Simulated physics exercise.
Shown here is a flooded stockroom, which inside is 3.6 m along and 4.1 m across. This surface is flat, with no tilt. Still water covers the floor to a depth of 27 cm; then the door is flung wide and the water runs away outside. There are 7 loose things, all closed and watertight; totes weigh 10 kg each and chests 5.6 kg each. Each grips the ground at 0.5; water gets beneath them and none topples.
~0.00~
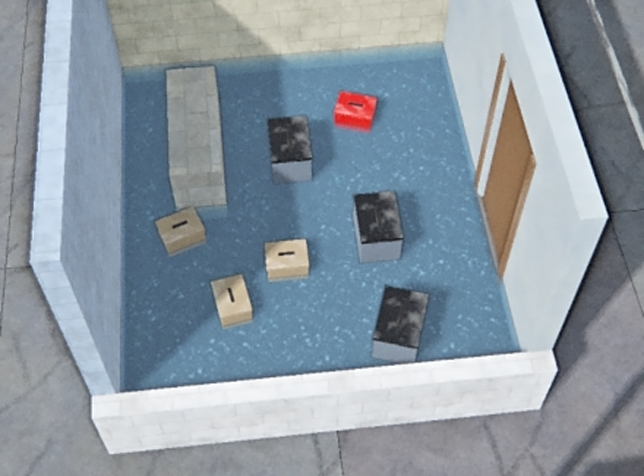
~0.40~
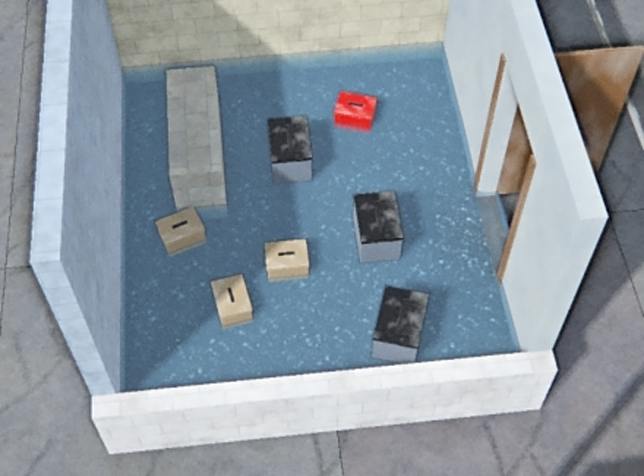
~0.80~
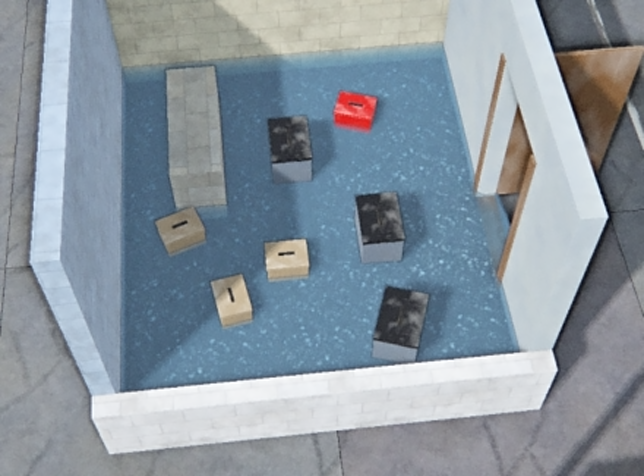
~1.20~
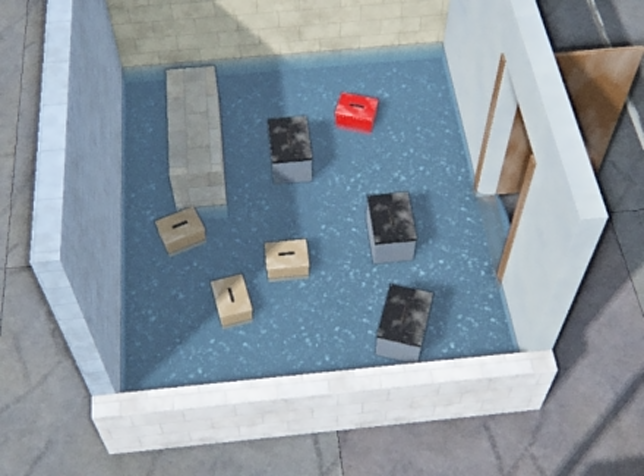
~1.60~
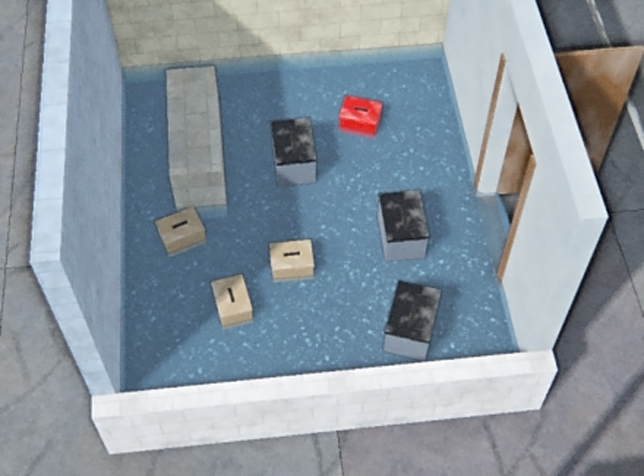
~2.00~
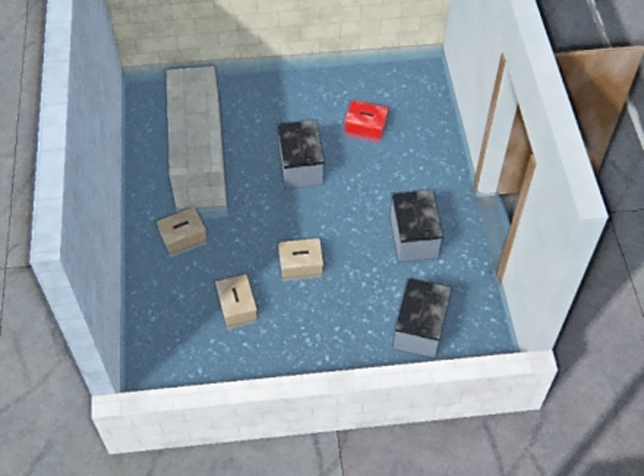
A flooded stockroom with pale walls and blue water over its floor is seen from high above, the view holding still. A long grey block lies at the left, three tan boxes float near it, three dark-topped grey blocks stand from centre to right, and a red tote floats toward the back. The brown door at right swings outward, then the dark-topped blocks, red tote and nearby tan boxes drift slightly rightward.
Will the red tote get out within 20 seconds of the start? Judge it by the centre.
As for the red tote, it exits.
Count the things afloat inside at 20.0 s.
I get 1.
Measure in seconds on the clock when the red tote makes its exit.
That happens at about 8.5 s.
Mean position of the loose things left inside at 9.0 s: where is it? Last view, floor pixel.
(358, 258).
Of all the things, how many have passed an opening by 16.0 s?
The number is 5.
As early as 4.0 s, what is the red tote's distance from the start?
It is about 50 cm out of place by then.
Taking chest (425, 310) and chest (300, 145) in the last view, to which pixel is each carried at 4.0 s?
Estimated pixels: (461, 291) and (327, 151).
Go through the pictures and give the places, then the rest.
In the first picture, the red tote at (356, 105), afloat; about 3850 L in view; 0 of 7 have shifted.
In the second picture, the red tote at (356, 105) floats; about 3820 L in view; 0 of 7 have shifted.
In the third picture, the red tote at (356, 105), afloat; 27 cm deep round most things; 0 of 7 have shifted.
In the fourth picture, the red tote at (357, 106) floats; 27 cm deep round most things; 2 of 7 have shifted.
In the fifth picture, the red tote at (361, 110), afloat, 7 cm from its start; about 3610 L in view; 3 of 7 have shifted.
In the sixth picture, the red tote at (367, 114), afloat, 16 cm from its start; about 3540 L in view; 5 of 7 have shifted.
After 4.0 s the red tote is near (394, 130), 0.5 m from its start, afloat; 1 of 7 are out; 6 afloat.
After 9.0 s the red tote has gone out; 3 of 7 are out; 4 afloat.
After 16.0 s the red tote has gone out; 5 of 7 are out; 2 afloat.
After 20.0 s the red tote has gone out; 6 of 7 are out; 1 afloat.
